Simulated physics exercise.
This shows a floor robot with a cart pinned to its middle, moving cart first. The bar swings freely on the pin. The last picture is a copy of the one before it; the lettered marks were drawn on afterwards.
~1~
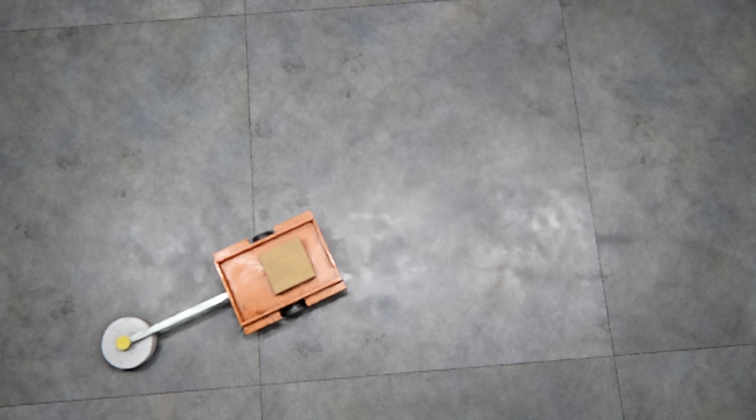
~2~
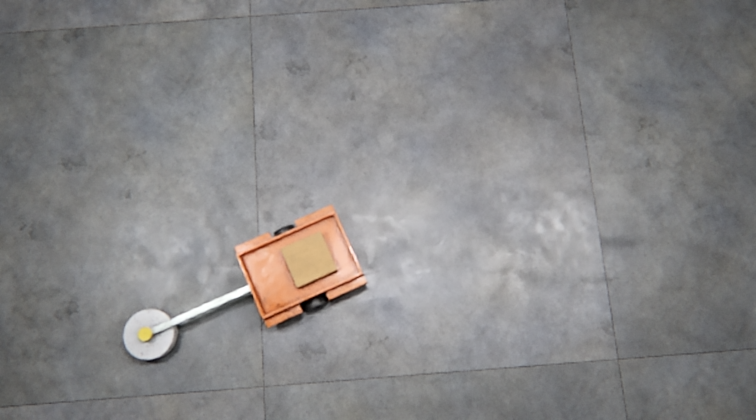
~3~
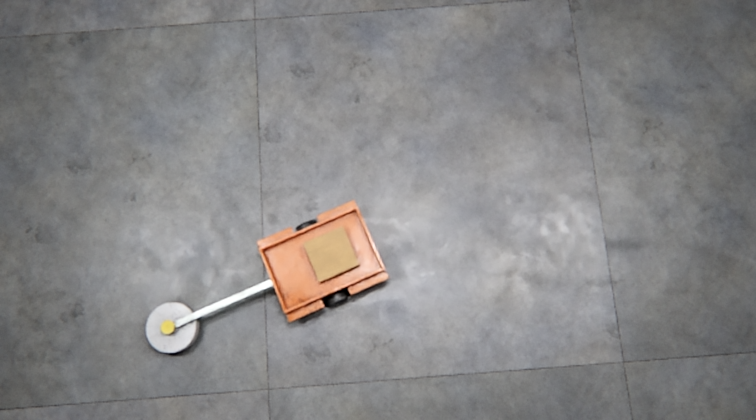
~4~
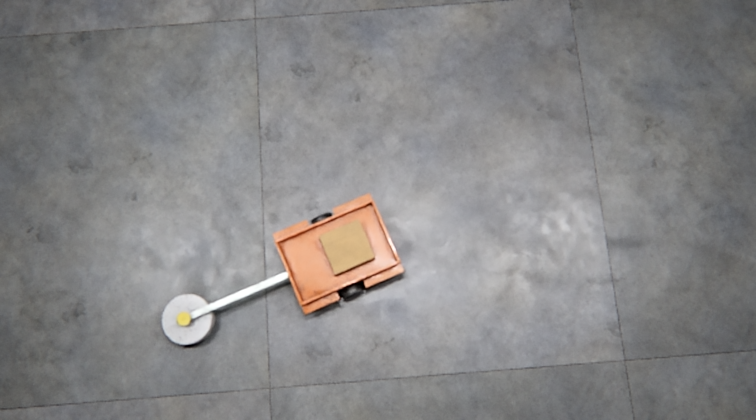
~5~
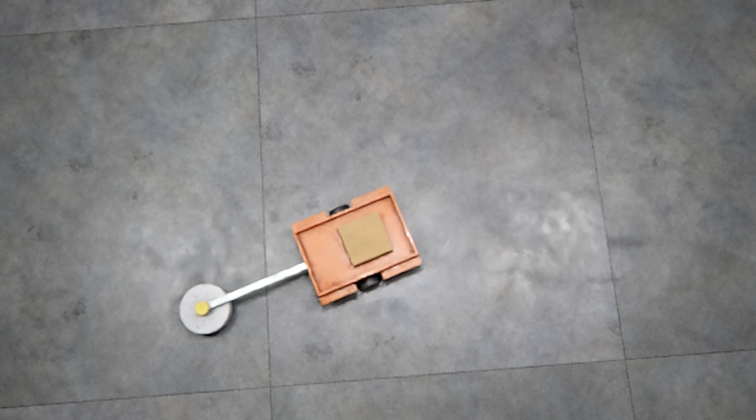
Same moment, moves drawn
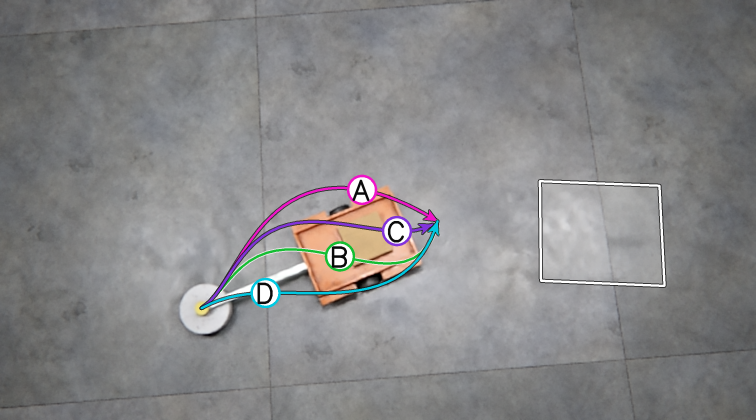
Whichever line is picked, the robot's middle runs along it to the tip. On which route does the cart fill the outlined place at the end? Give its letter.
Route C.
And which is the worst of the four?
The widest miss is D.
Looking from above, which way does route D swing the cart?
On that route, anticlockwise.
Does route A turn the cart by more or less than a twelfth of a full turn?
More.
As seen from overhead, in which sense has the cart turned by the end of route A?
It turns clockwise.
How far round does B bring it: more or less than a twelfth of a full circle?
It turns less than that.
On the marked copy, A from (202, 308) via (300, 197) to (438, 221); B from (202, 308) via (322, 253) to (438, 221); C from (202, 308) via (297, 223) to (433, 225); D from (202, 308) via (331, 293) to (438, 221); the bay at (601, 233).
Following C. Soon after the start, robot (268, 237), cart (428, 228).
Later, robot (358, 229), cart (521, 230).
In the end, robot (437, 224), cart (601, 230); the cart stands in the bay.
As for the rest, A leaves the cart at (591, 288), out of the bay; B leaves the cart at (587, 168), out of the bay; D leaves the cart at (531, 100), out of the bay.
